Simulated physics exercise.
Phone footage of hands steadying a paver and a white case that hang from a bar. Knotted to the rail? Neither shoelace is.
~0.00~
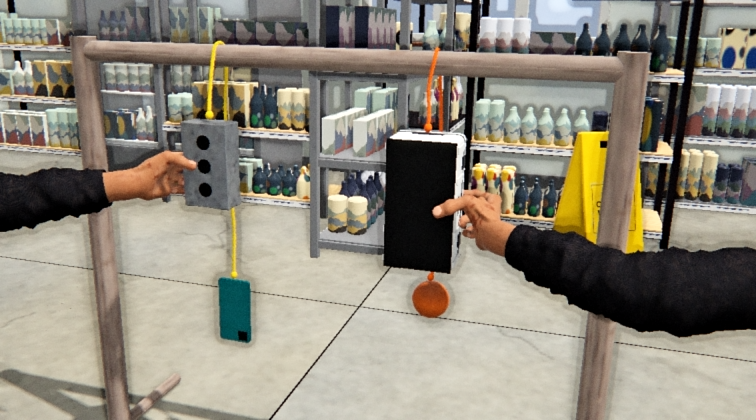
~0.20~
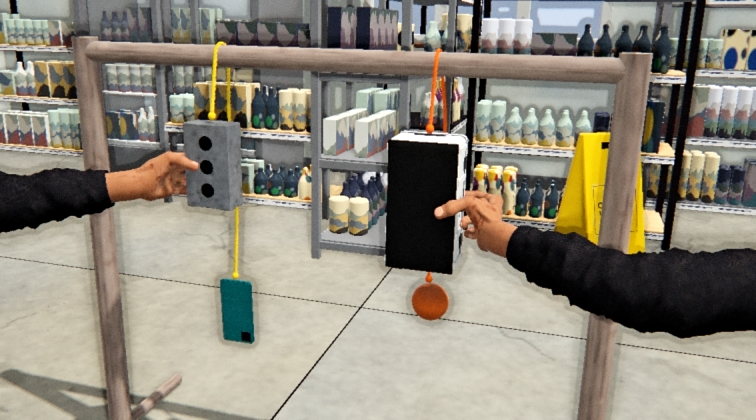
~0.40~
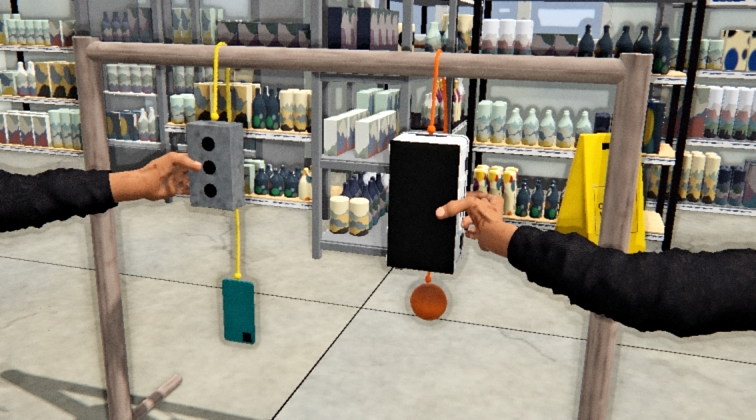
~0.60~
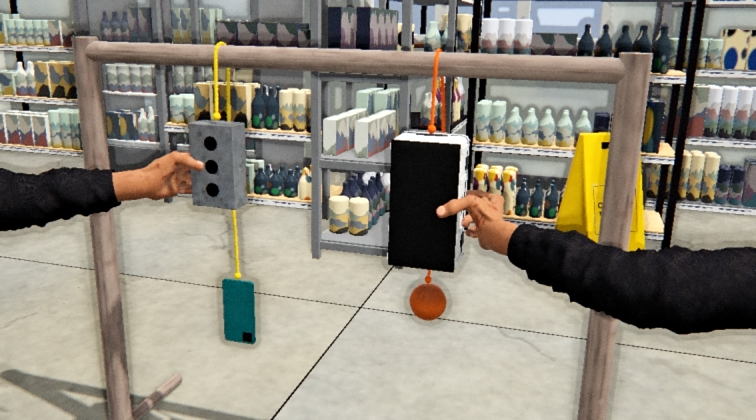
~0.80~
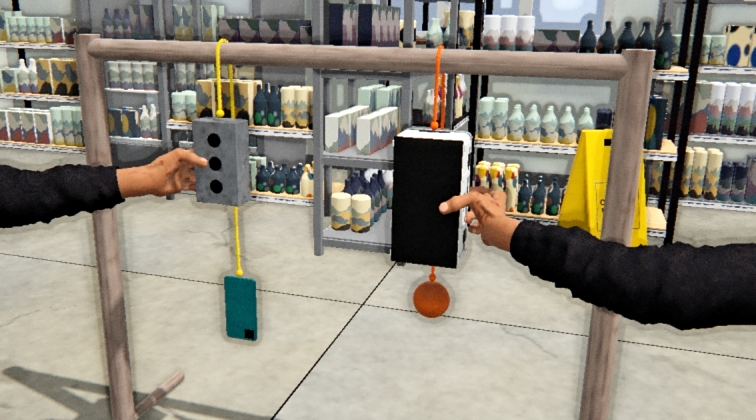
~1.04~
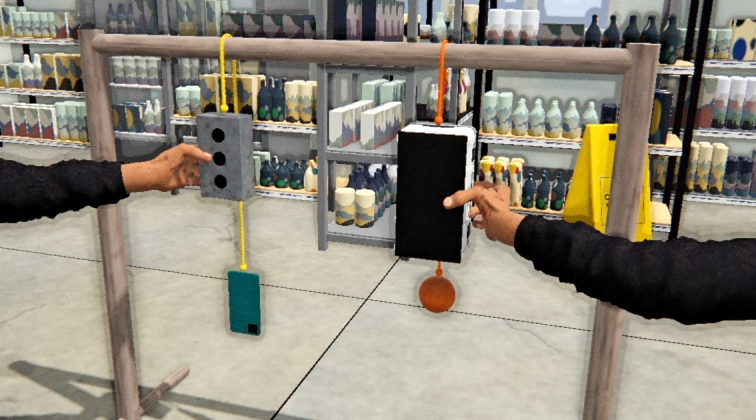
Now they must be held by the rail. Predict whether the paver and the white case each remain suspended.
The paver does not remain suspended. The white case does not remain suspended.
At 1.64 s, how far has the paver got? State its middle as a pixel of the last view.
You'd find it near pixel (236, 346).
By 1.64 s, paver dropping near (236, 346); white case on the floor.
By 2.06 s, paver on the floor; white case on the floor.
When it is over, paver on the floor; white case on the floor. The paver pulls its rope through and the white case runs down to the floor.
